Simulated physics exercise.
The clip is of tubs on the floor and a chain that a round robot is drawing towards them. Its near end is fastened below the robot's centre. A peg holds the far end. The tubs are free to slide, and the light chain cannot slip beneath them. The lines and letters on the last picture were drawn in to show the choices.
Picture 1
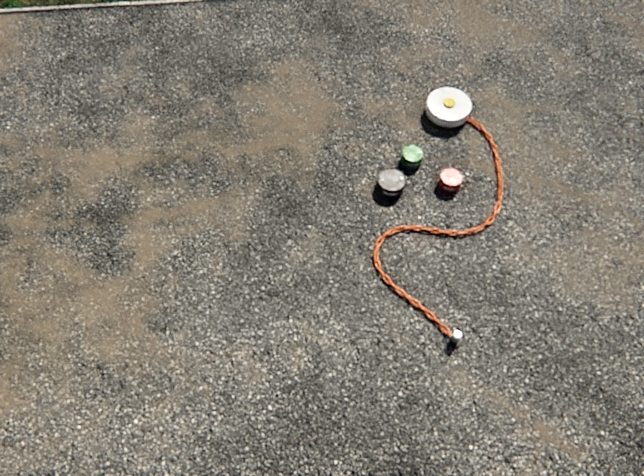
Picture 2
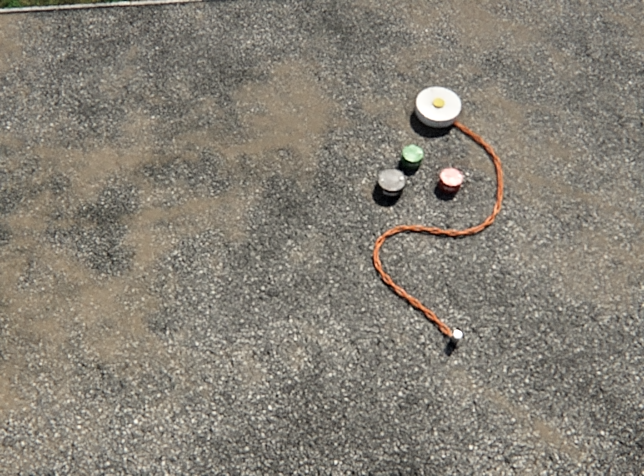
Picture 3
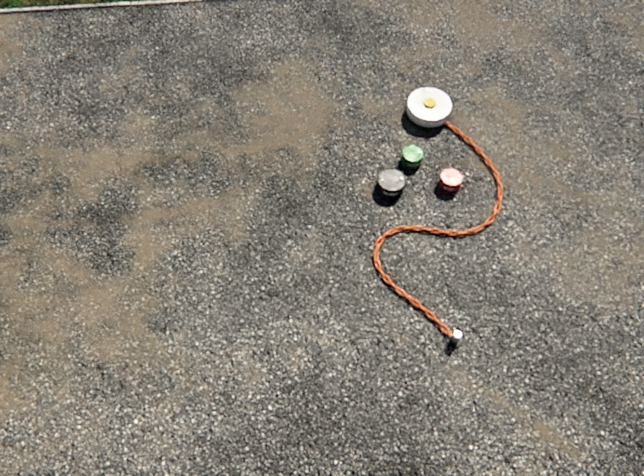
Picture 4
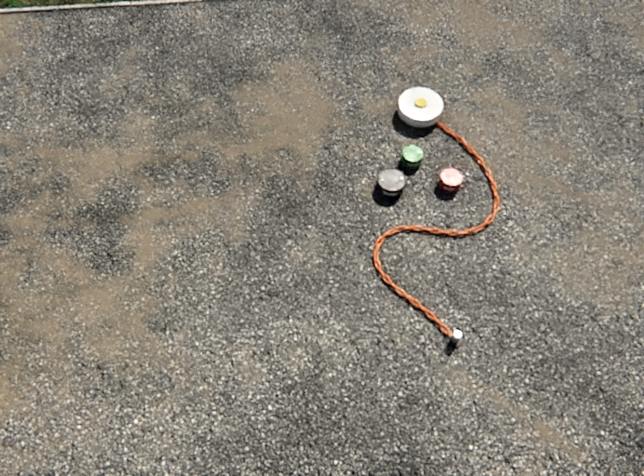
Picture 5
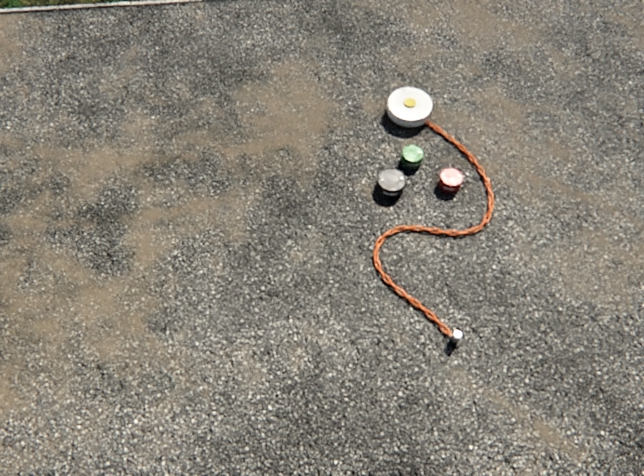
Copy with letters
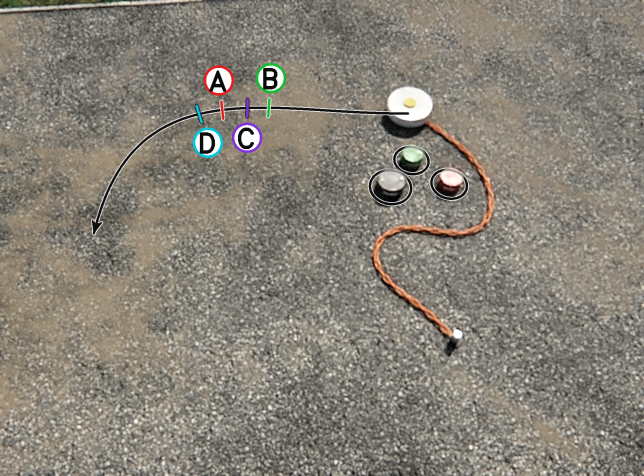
On rough grey pavement, a round white device slides left, pulling an orange rope's end past three still tubs.
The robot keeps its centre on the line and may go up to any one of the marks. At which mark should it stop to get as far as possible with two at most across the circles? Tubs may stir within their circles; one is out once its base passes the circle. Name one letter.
It should halt at A.
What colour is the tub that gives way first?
The red one.
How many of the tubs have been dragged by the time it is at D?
Three.
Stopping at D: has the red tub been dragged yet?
Yes.
On the copy, A at (222, 110); B at (269, 108); C at (247, 108); D at (199, 114); the route from (408, 114) via (215, 111) to (94, 233).
On A. First, robot (344, 106).
Then, robot (277, 103).
Finally, robot (221, 105); green tub (399, 167); red tub (415, 188); two over the rings.
By contrast, B is within the limit but short; C is within the limit but short; D has three over the rings.
